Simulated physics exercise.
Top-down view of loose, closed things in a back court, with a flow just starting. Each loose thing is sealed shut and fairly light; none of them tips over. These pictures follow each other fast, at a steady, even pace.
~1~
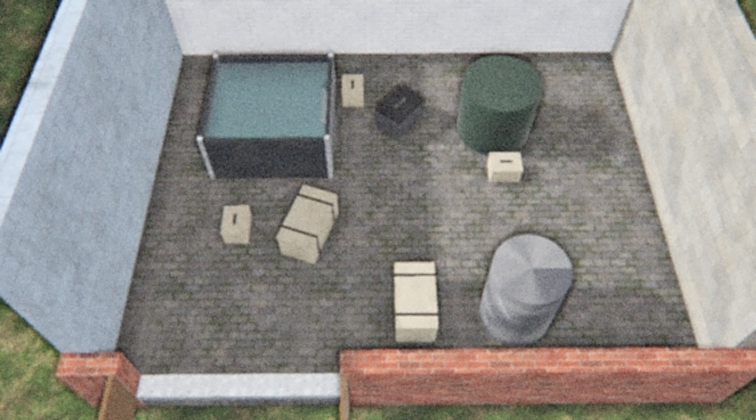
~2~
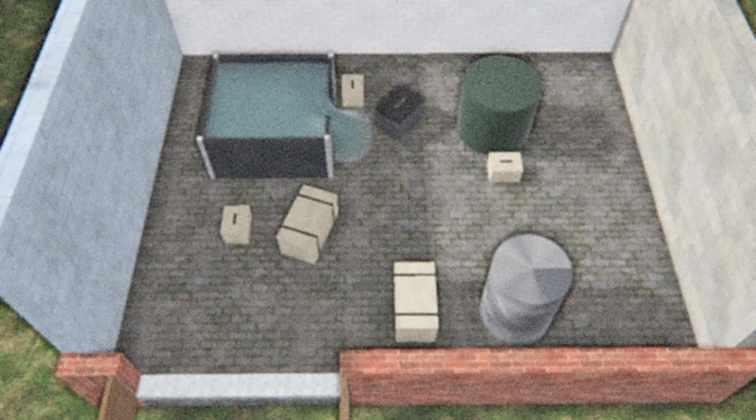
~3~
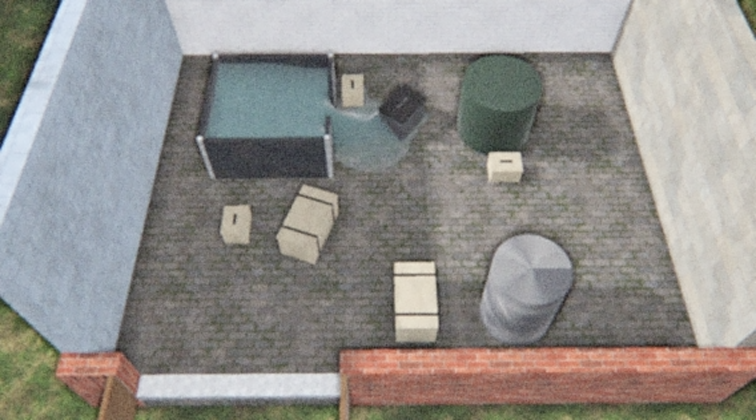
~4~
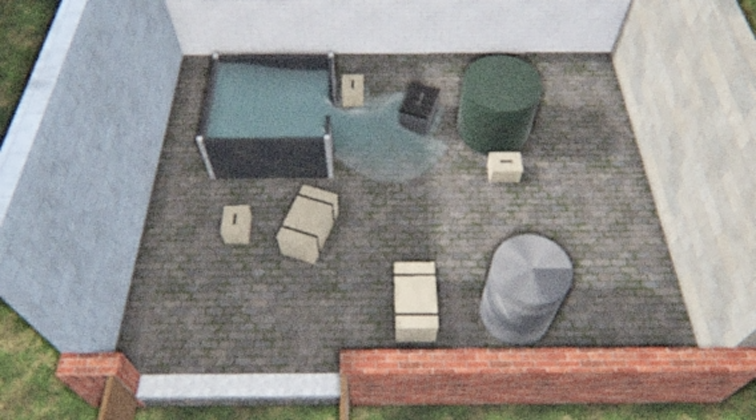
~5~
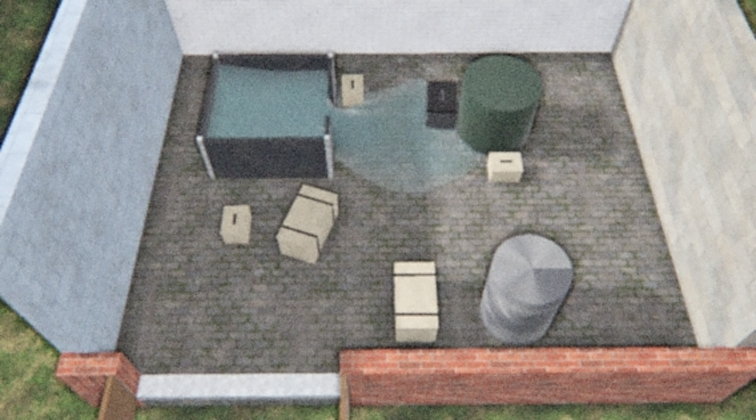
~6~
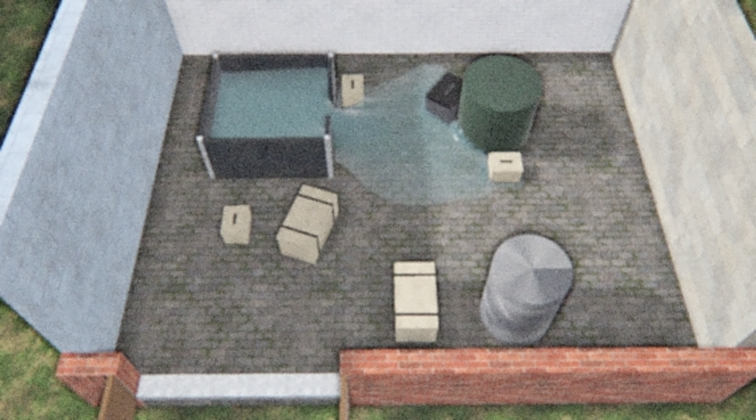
Water pours from the tank's right side across the paving, and the dark chest slides right.
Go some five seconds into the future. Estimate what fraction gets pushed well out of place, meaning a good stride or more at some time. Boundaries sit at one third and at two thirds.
The portion knocked well out of place is a third to two thirds.
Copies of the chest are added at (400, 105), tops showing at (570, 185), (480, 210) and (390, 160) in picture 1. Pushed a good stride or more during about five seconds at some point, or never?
Results - 1: Ends up far away; 2: Ends up far away; 3: Ends up far away.
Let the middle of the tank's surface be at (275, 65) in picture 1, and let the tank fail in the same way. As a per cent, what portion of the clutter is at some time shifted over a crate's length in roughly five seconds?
Estimate: Close to 60 per cent.
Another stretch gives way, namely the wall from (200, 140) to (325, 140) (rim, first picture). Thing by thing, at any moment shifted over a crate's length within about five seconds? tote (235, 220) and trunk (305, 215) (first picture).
In that order: Shifted that much, shifted that much.
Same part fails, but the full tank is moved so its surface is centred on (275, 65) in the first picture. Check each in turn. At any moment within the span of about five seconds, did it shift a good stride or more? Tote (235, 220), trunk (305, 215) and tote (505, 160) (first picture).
Result per object - stayed close, stayed close, went far.
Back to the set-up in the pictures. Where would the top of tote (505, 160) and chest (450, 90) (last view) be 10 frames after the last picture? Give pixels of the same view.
Roughly (635, 188) for the first, roughly (533, 47) for the second.
A moment on, 1 of 7 are well off their spots; 1 afloat.
Next, 3 of 7 are well off their spots; 1 afloat.
Later, 3 of 7 are well off their spots; 2 afloat.
In the end, 3 of 7 are well off their spots, and 3 have been at some point; 3 afloat.
